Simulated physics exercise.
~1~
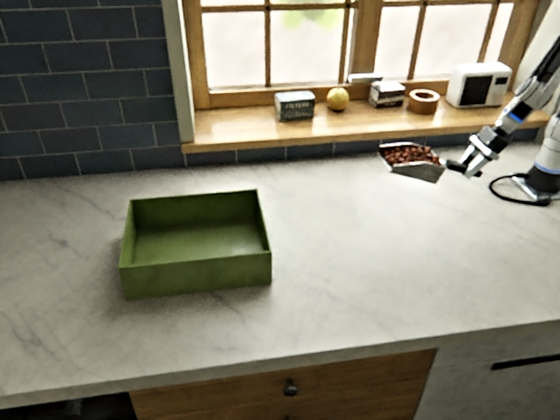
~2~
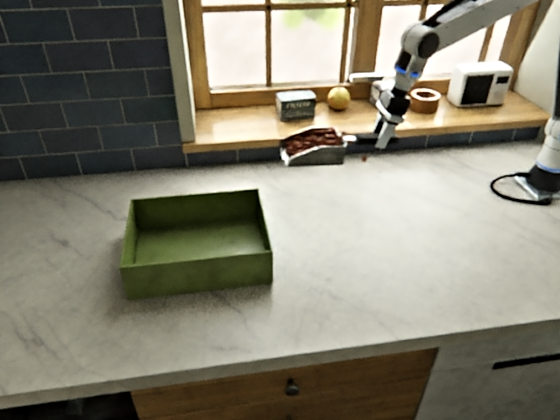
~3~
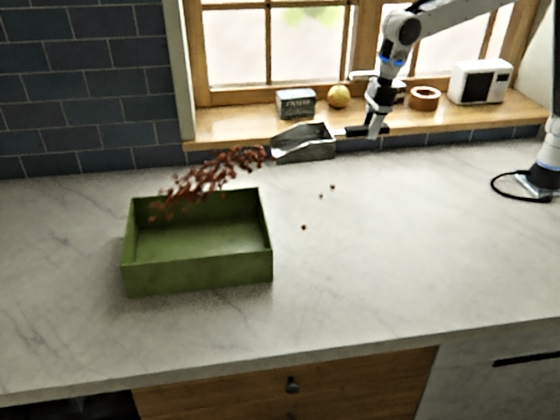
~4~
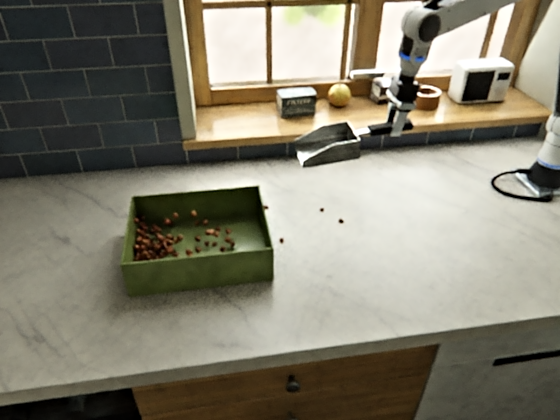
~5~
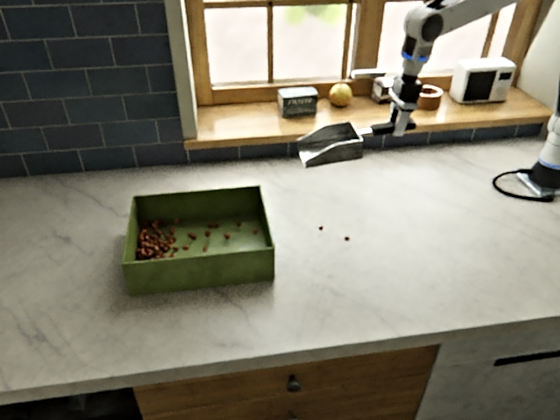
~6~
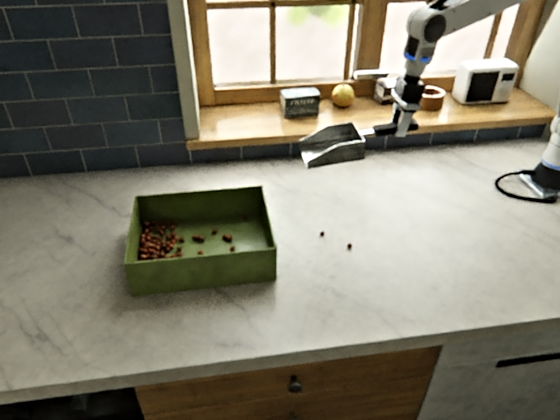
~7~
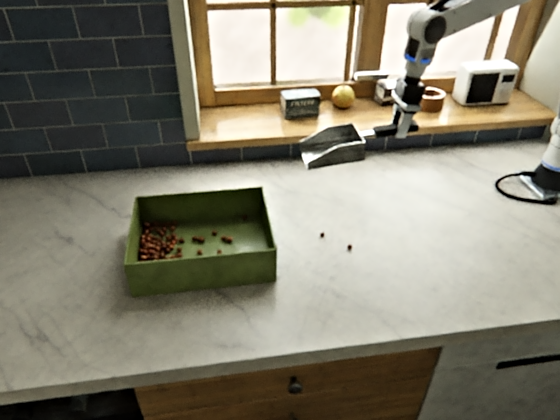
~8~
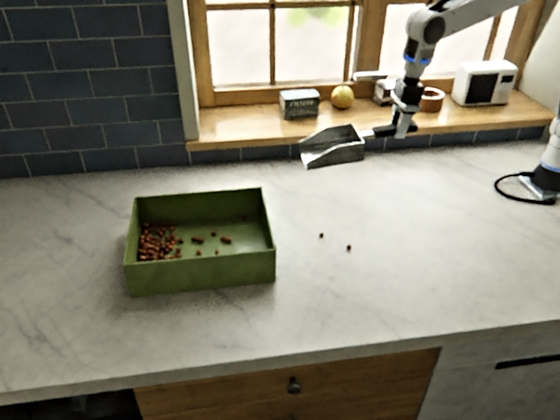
In the video, a robot arm swings a scoop of hazelnuts left over a pale countertop and stops, flinging them through the air into a green bin. It then draws back slightly and holds still, with nearly all the nuts in the bin and a few on the counter.
